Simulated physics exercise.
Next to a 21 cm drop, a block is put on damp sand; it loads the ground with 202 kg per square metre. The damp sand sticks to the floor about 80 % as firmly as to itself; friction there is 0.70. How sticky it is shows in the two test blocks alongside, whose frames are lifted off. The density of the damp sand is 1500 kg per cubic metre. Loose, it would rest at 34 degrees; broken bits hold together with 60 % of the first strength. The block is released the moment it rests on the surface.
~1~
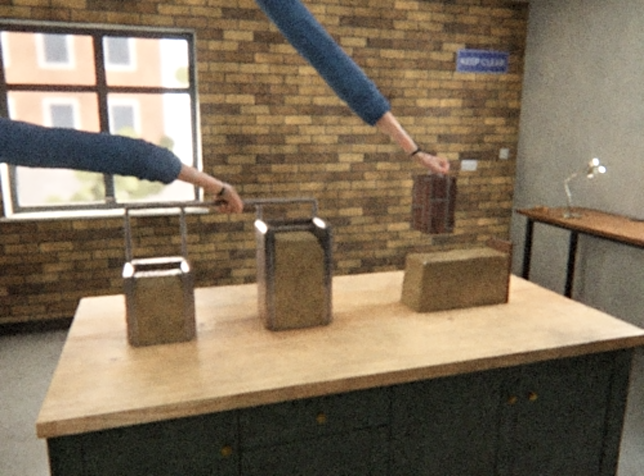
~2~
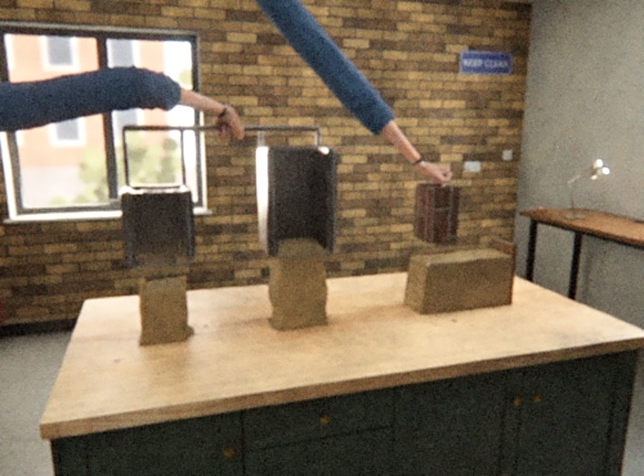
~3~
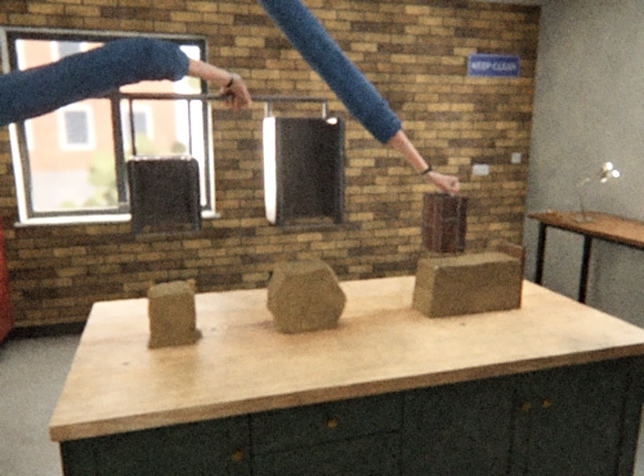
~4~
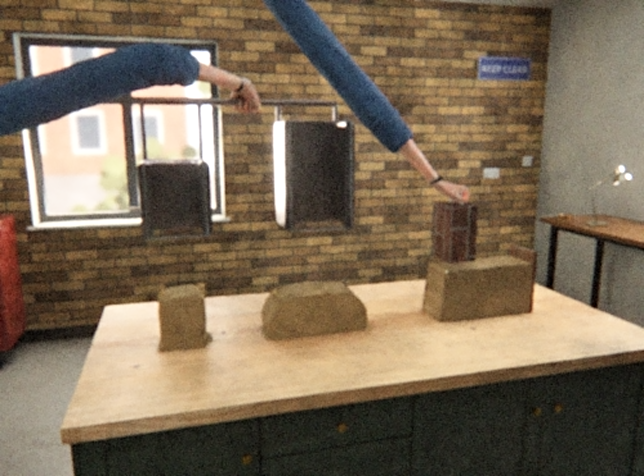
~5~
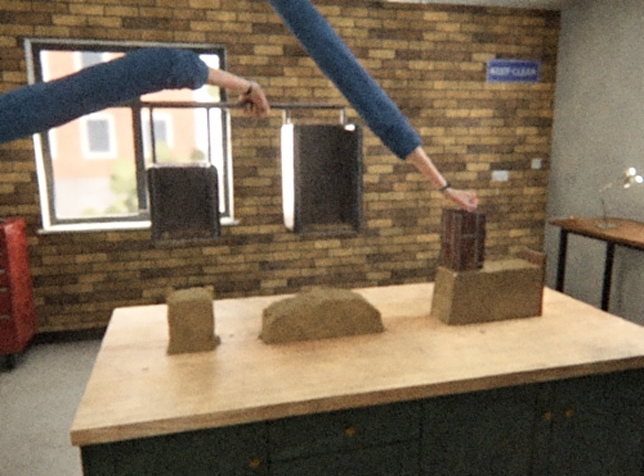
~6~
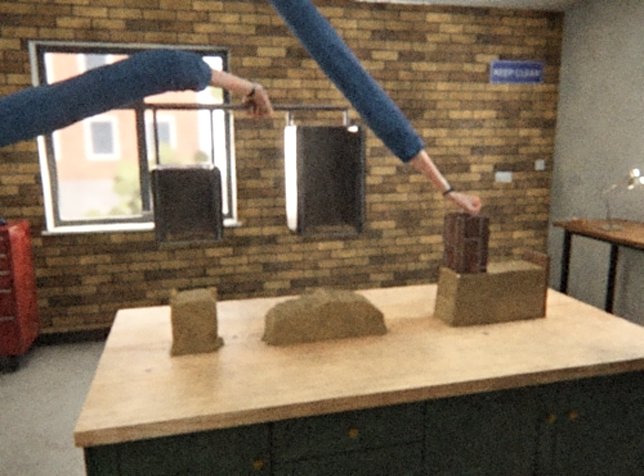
In a brick-walled room with a wooden-topped counter, one hand lifts two joined open casings off two blocks of damp sand while another lowers a small dark block toward a third, longer one. The left sand block keeps its shape, the middle one slumps into a low mound, and the dark block comes down onto the long block.
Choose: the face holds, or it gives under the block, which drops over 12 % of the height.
The bank collapses.
Last picture + 0.15 s, the block is down by 11 % of the bank's height and leans 2 degrees.
Last picture + 0.34 s, the block is down by 38 % of the bank's height and leans 7 degrees.
Last picture + 0.51 s, the block is down by 50 % of the bank's height and leans 3 degrees.
Last picture + 0.69 s, the block is down by 59 % of the bank's height and leans 16 degrees.
Last picture + 1.38 s, the block is down by 116 % of the bank's height and leans 90 degrees.
